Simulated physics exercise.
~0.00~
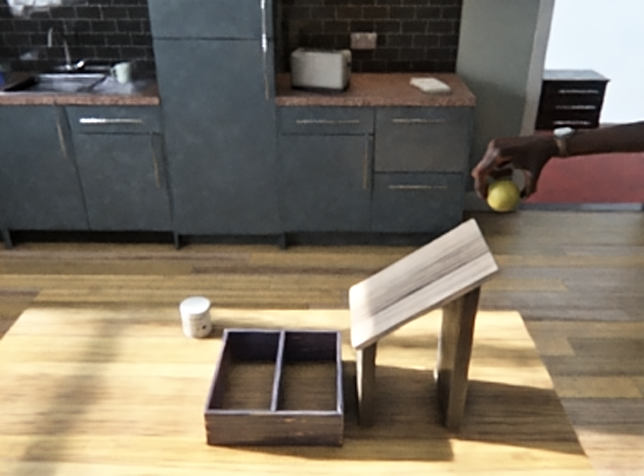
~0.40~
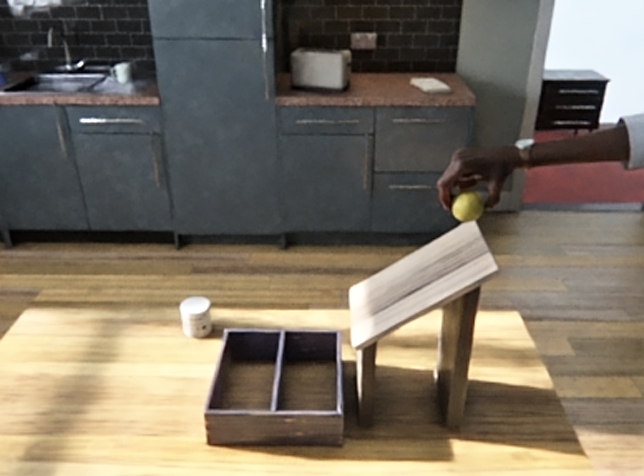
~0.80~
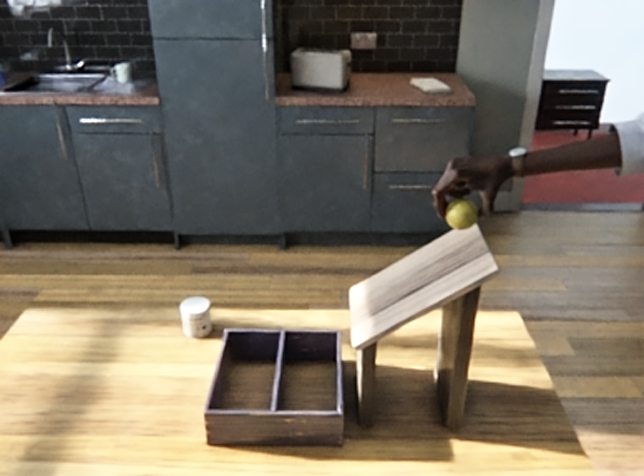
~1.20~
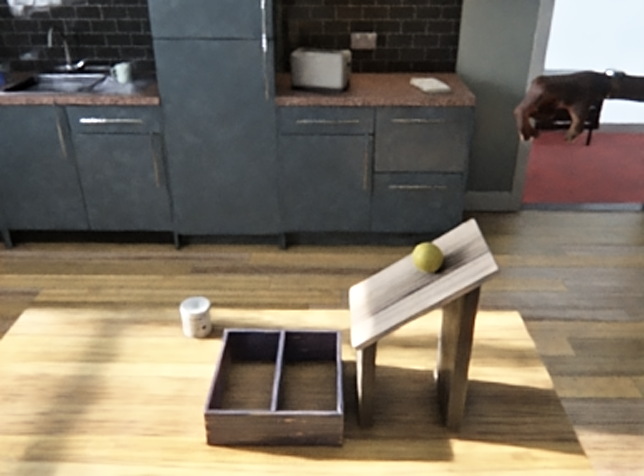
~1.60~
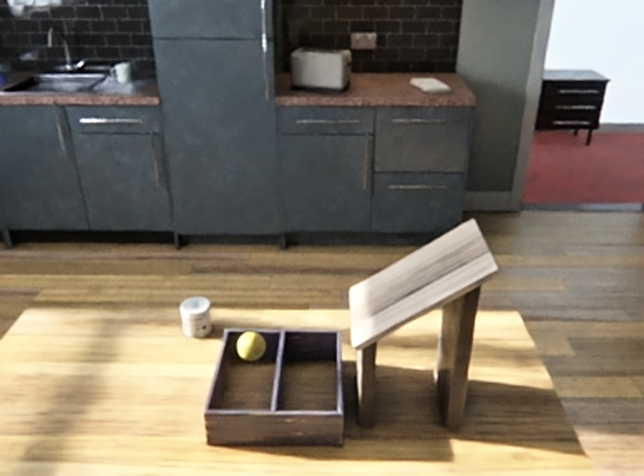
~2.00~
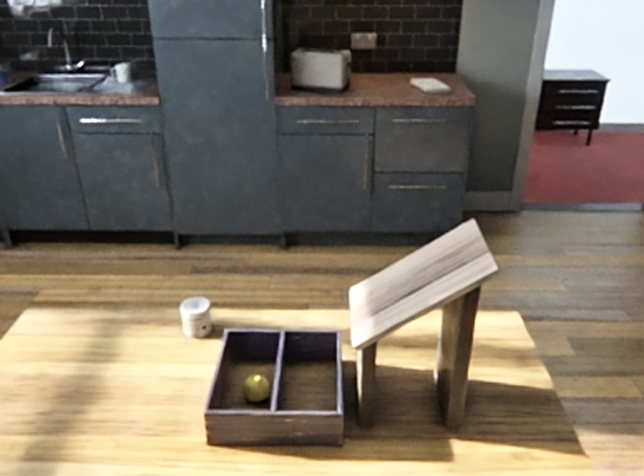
A yellow lemon, released by a hand on a ramp, lands in the tray's left bay.
